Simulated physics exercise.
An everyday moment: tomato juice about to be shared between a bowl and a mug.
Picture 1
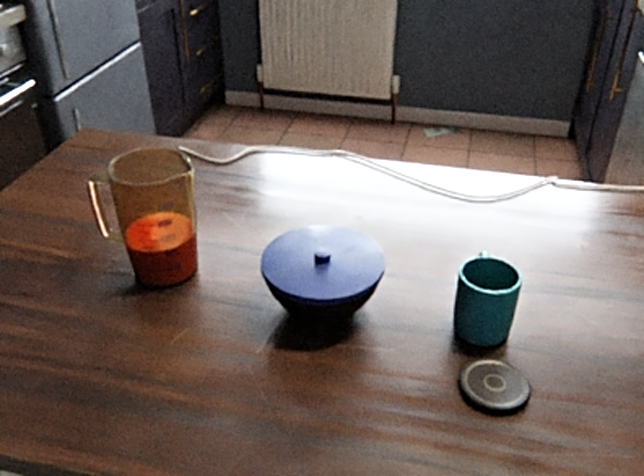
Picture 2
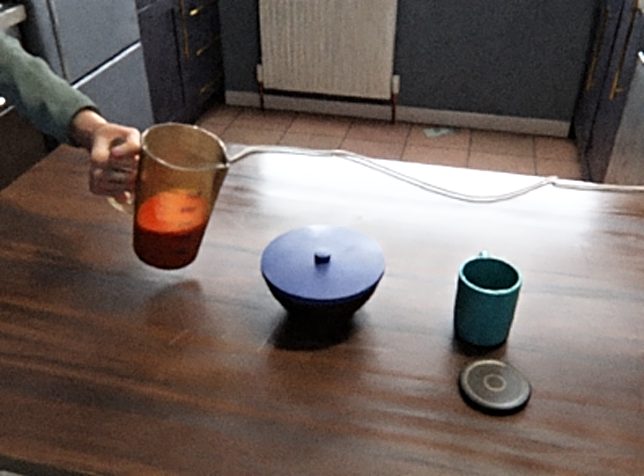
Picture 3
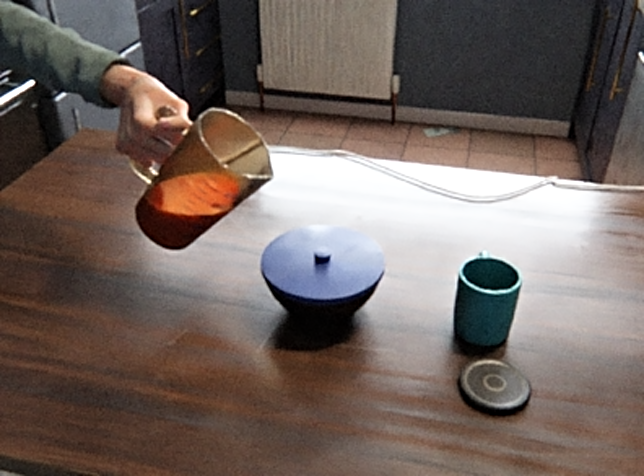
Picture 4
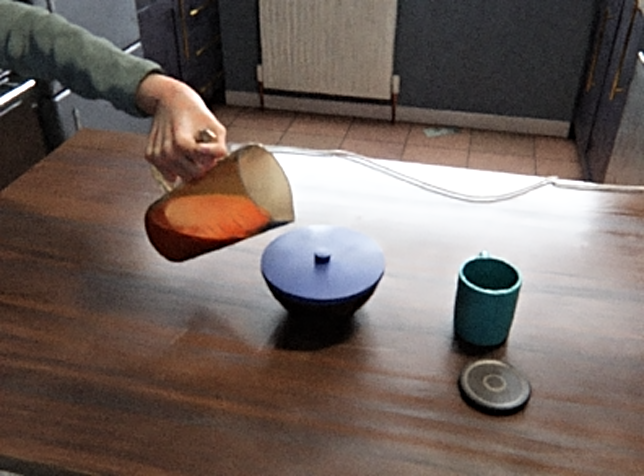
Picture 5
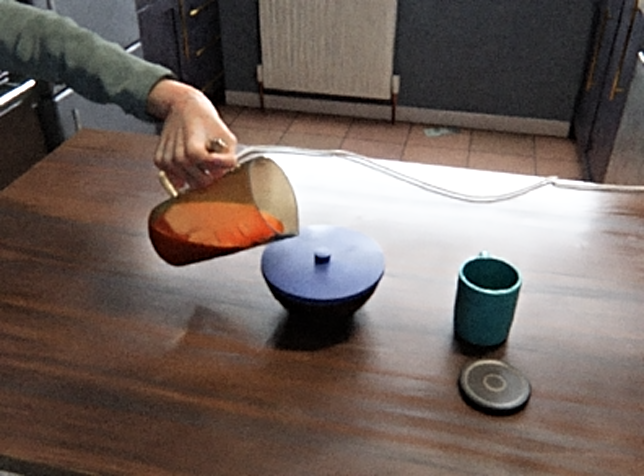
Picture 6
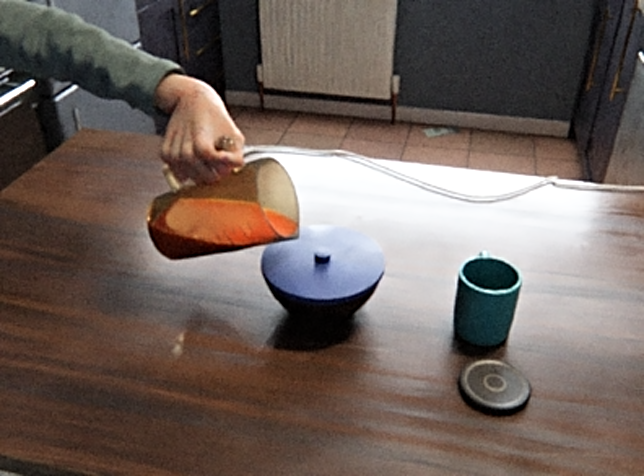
The clip shows a hand lifting a clear jug of red liquid from the left of a wooden table and tilting it rightward near a lidded blue bowl, while an open teal mug and a dark round disc stay still.
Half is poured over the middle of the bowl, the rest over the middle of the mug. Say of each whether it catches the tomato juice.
The bowl sheds it on the top and the mug takes it in.
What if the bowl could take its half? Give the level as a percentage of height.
Some 40 per cent.
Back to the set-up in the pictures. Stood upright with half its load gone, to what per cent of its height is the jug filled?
Some 20 per cent.
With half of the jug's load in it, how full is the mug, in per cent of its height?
About 65 per cent.
Shortly, it hits the lid of the bowl and runs off.
Then, the tomato juice goes into the mug.
At the finish, the bowl is empty, in a puddle; the mug has its share inside.
